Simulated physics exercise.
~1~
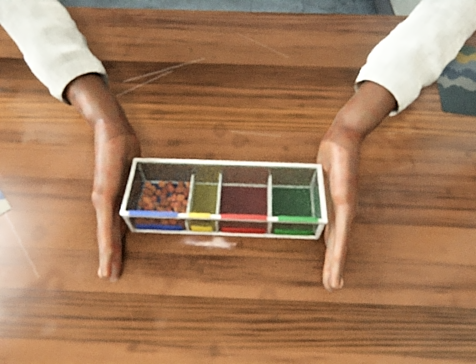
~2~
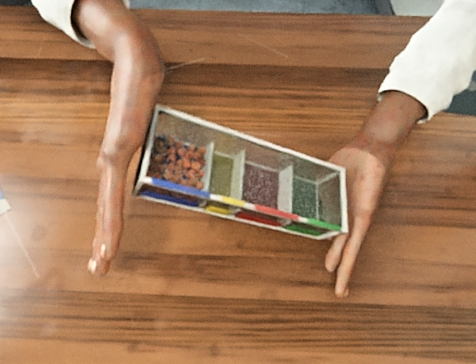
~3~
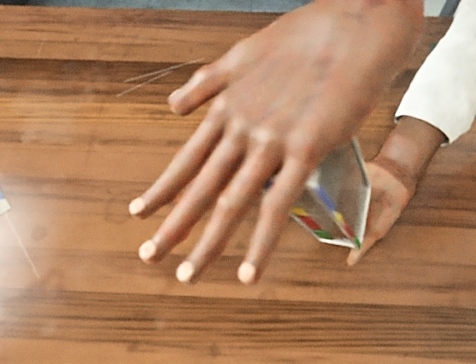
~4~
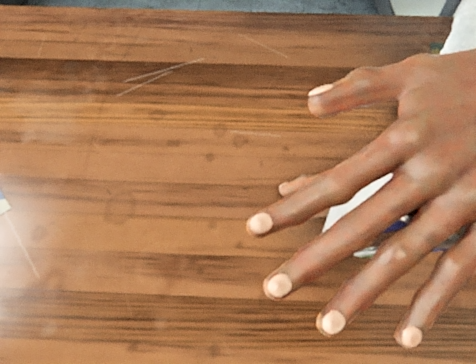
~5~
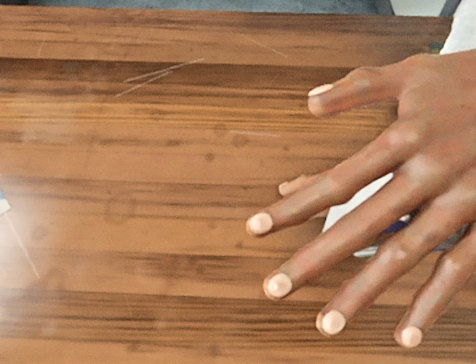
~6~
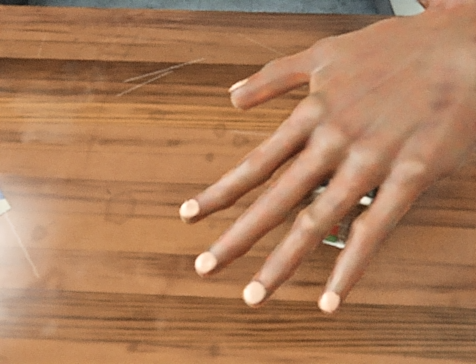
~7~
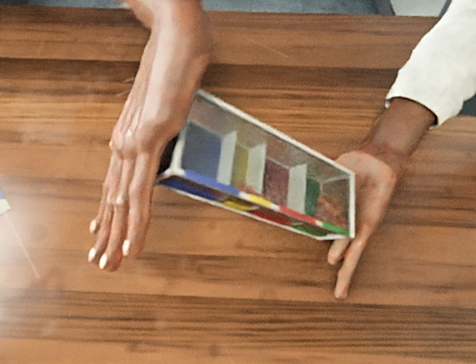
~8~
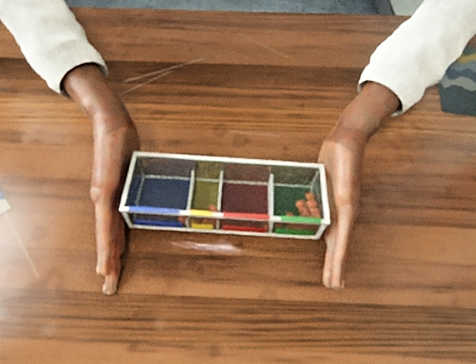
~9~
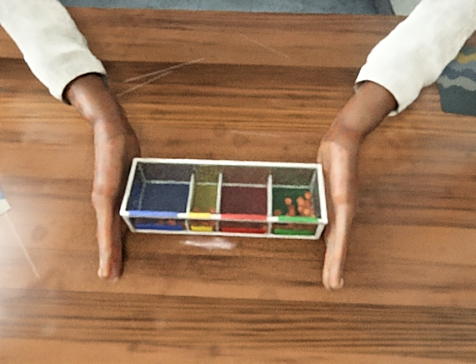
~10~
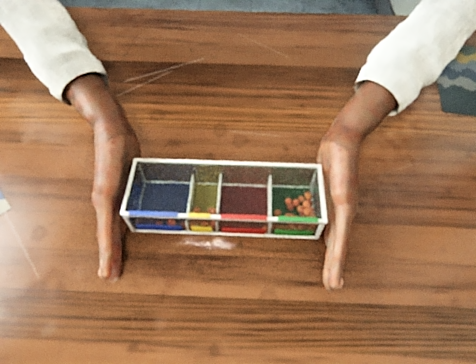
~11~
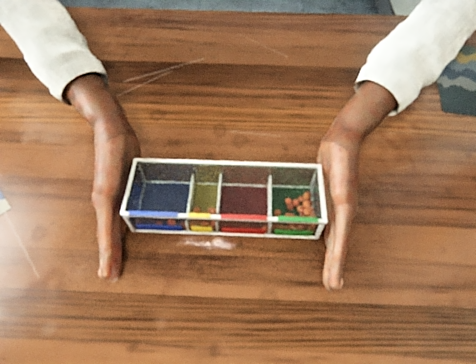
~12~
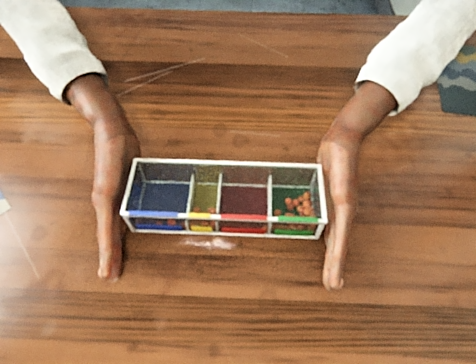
Two hands tip a divided box upright and back, leaving brown pellets mostly in green.
